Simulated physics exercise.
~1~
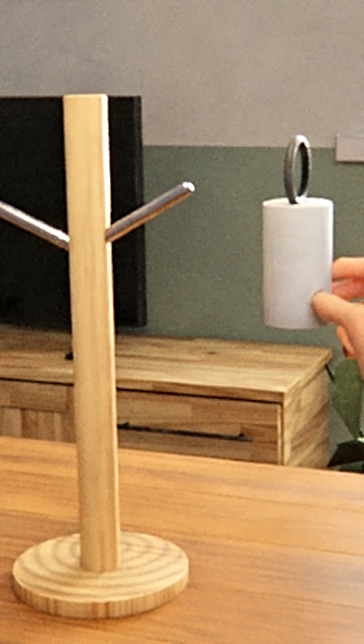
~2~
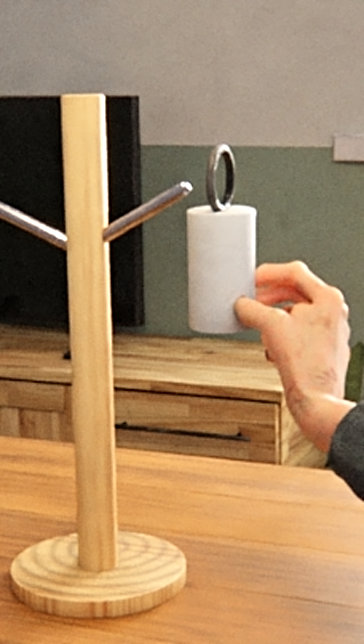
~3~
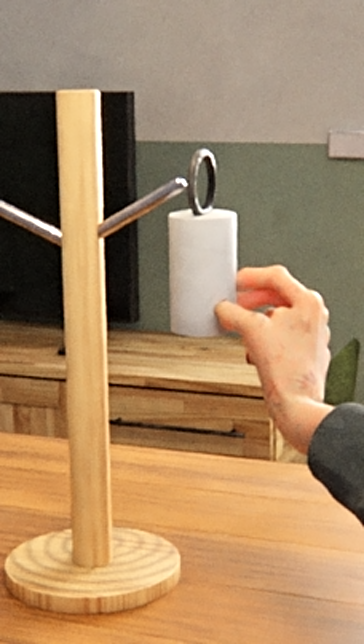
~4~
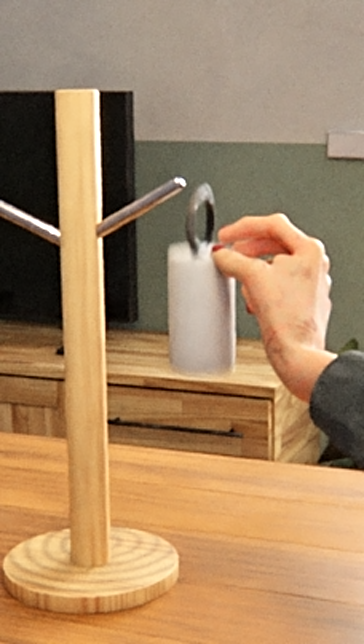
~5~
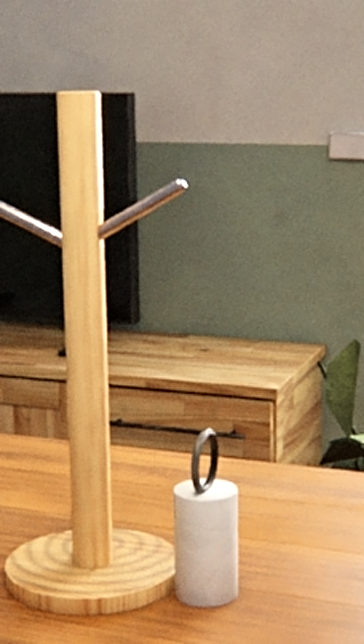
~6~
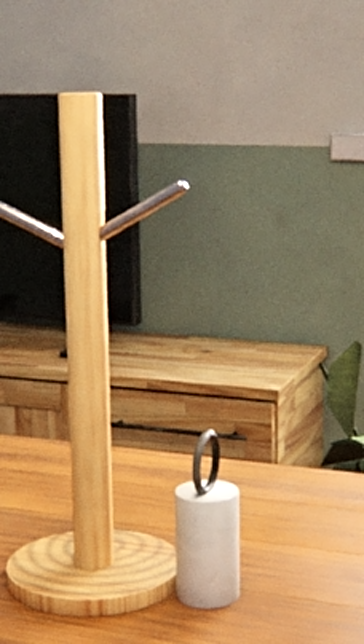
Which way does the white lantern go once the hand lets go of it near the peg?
It drops down from the tip of the peg and ends up standing on the table beside the base of the wooden stand.
